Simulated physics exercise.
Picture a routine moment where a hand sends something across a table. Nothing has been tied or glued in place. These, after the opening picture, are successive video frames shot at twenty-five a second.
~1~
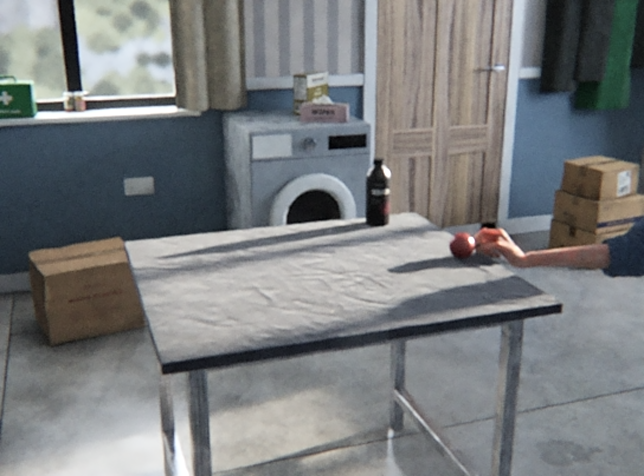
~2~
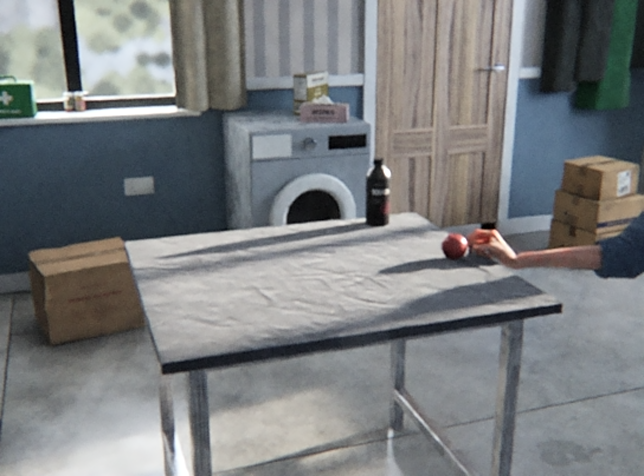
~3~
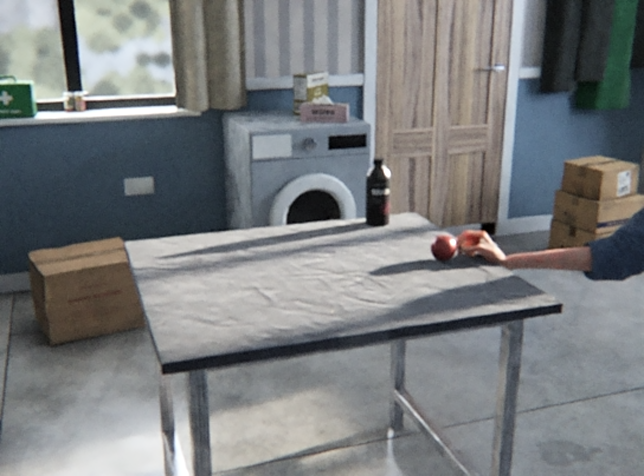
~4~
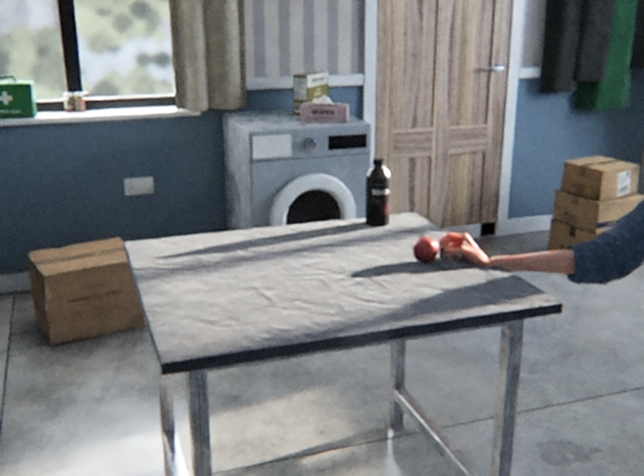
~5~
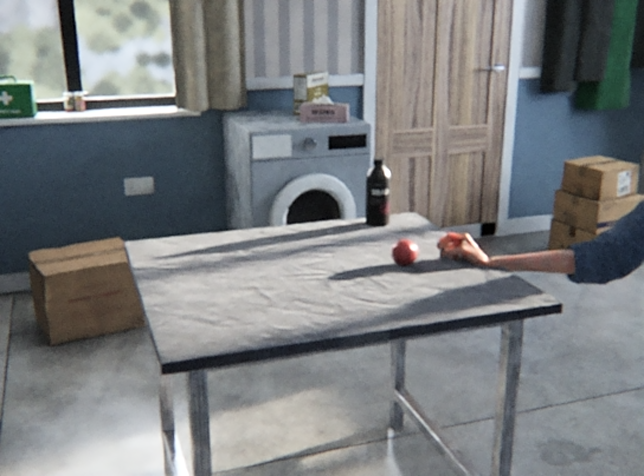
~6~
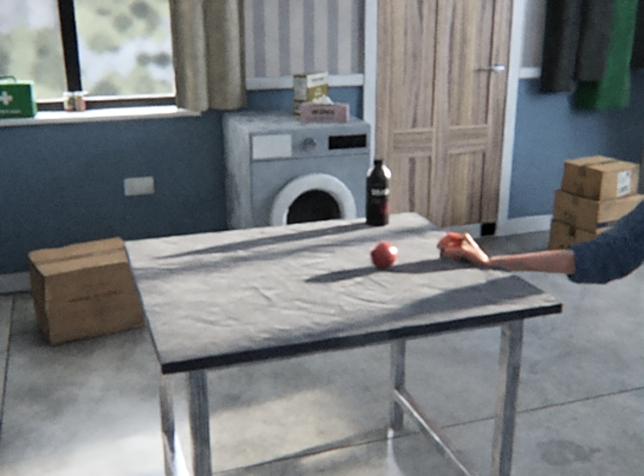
In a room with a washing machine, a hand at the right of a gray table pushed a red apple to the left, then stayed back as the apple rolled on toward the middle.
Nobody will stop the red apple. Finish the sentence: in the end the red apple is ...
Off the table.
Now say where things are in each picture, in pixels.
In the first picture, under the hand; red apple (462, 246).
In the second picture, under the hand; red apple (454, 246).
In the third picture, under the hand; red apple (443, 248).
In the fourth picture, red apple (426, 250).
In the fifth picture, red apple (404, 252) displaced about its own width.
In the sixth picture, red apple (383, 255) displaced well along.
Then, 0.30 s past the last view, red apple displaced well along near (216, 275).
Then, 0.70 s past the last view, red apple now off the table.
Finally, off the table, red apple.
